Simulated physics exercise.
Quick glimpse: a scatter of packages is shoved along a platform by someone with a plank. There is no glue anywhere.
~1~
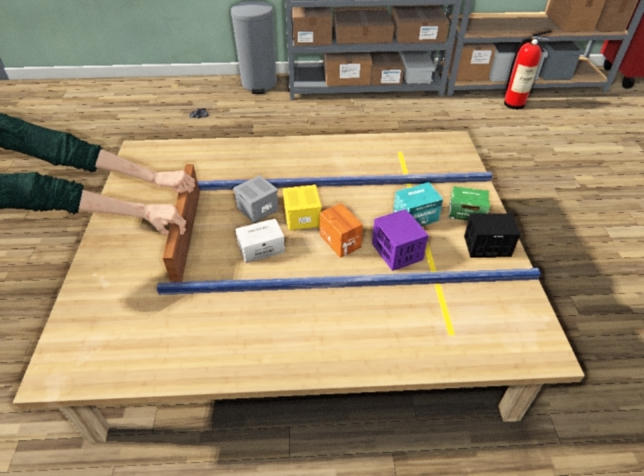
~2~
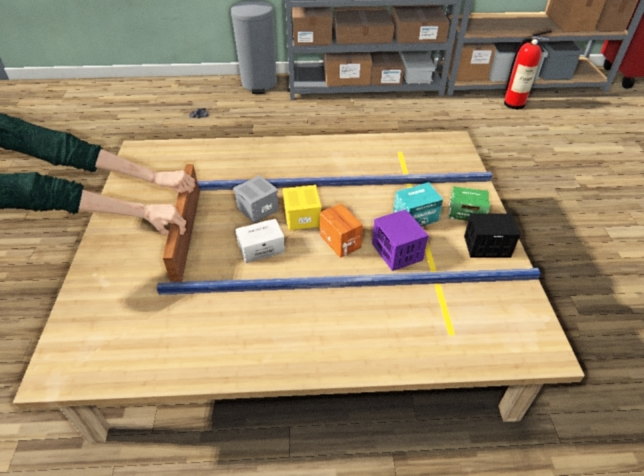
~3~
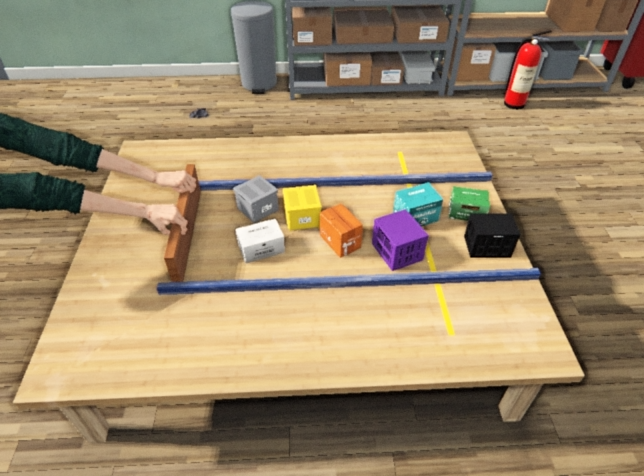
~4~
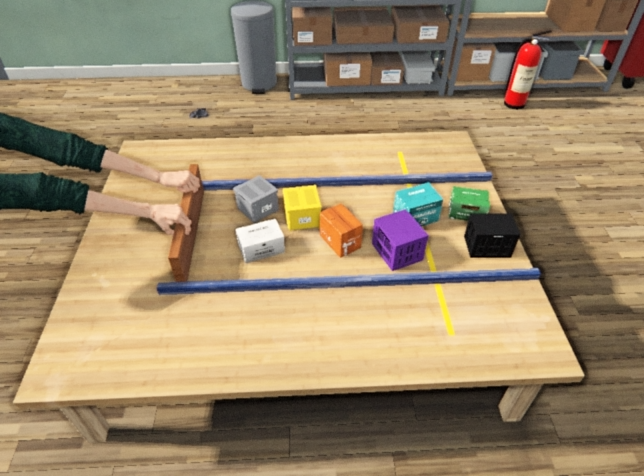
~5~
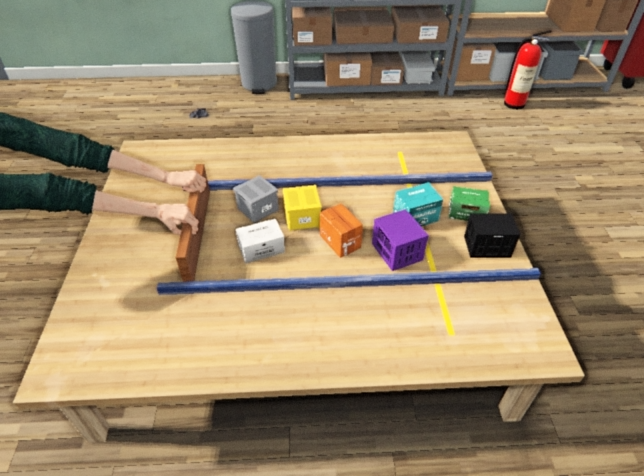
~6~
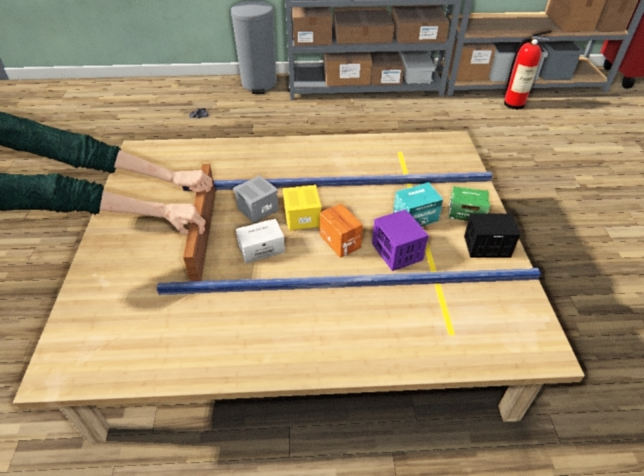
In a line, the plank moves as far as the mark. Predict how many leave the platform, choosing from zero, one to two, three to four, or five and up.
The count is one to two.
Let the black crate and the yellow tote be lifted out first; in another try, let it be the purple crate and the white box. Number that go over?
0 in the first case and 0 in the second.
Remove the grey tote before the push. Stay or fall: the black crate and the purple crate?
Here's the picture: The black crate is gone, and the purple crate hangs on.
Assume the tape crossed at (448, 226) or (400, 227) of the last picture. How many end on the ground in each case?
It comes to 3, then 1.
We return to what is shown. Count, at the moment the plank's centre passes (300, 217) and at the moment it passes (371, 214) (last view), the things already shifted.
The count reaches 4 first and 7 second.
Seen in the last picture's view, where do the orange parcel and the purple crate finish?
In the last picture the orange parcel sits around (487, 239) and the purple crate around (520, 240).
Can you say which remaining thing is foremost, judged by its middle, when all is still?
Green box, foremost.
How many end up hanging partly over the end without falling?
The count is 2.
Early on, none off yet; black crate at rest near (491, 235); green box at rest near (469, 204); turquoise box at rest near (417, 207).
Finally, the number that fall off is one or two; lost, black crate.
